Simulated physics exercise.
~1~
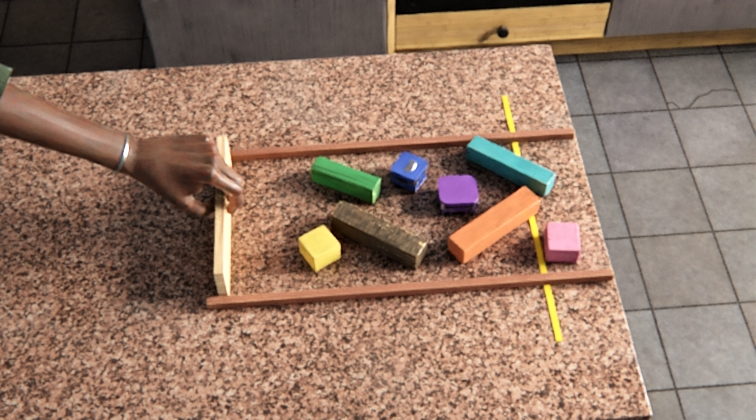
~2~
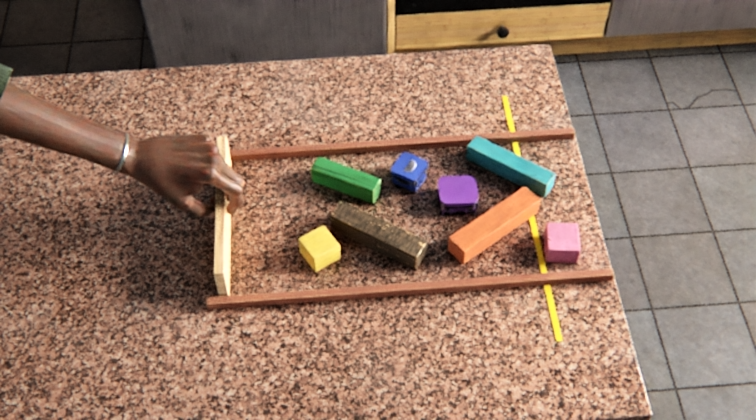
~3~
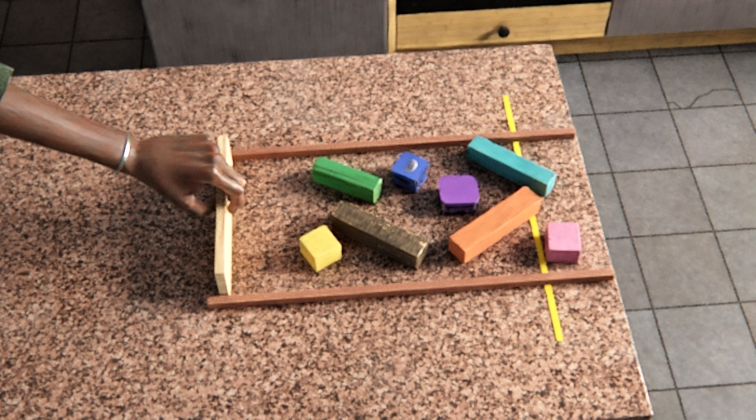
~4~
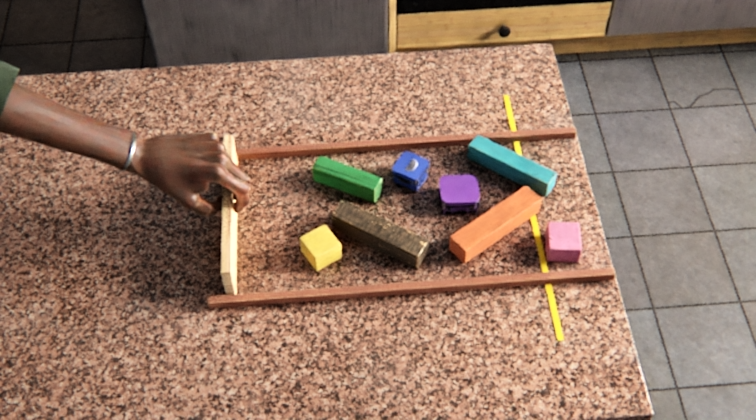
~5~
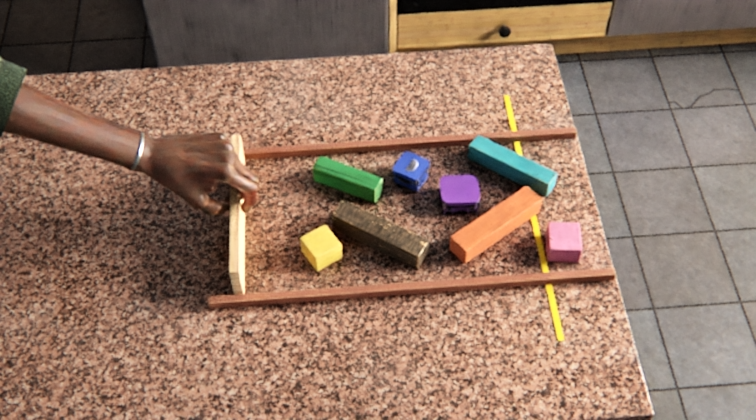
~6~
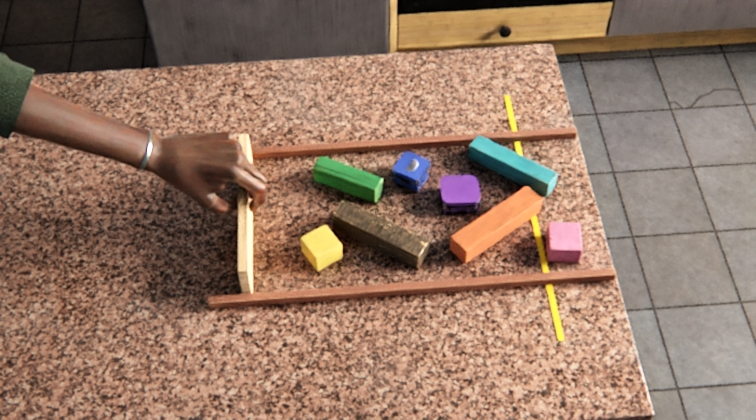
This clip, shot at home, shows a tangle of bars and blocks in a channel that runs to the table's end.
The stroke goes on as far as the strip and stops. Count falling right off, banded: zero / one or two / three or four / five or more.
Band: Three or four.
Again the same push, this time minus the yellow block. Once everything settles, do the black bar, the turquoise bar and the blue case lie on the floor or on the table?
Outcome for the black bar: It stays; for the turquoise bar: It drops; for the blue case: It stays.
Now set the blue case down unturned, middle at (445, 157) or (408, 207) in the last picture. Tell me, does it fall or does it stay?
Lab note - blue case, try one keeps its place, try two keeps its place.
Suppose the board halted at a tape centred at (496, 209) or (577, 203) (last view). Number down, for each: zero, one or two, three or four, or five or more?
Not one, then five or more.
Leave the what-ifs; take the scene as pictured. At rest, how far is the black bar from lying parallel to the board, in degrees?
The angle is about 30 degrees.
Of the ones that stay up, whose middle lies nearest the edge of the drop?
Closest at the end: The purple case.
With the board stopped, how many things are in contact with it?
At rest, 3 are in contact.
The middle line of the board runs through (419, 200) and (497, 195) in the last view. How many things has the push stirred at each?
First position 7; second position 8.
A little later, none off yet; pink block at rest near (564, 242); turquoise bar at rest near (512, 166); orange bar at rest near (496, 224).
Next, none off yet; pink block at rest near (564, 242); turquoise bar moving near (515, 162); orange bar shifted a little near (525, 215).
Later still, none off yet; pink block shifted about its own width near (586, 241); turquoise bar shifted about its own width near (570, 157); orange bar shifted about its own width near (590, 202).
When it is over, the number that fall off is three or four; down, orange bar, turquoise bar and pink block.
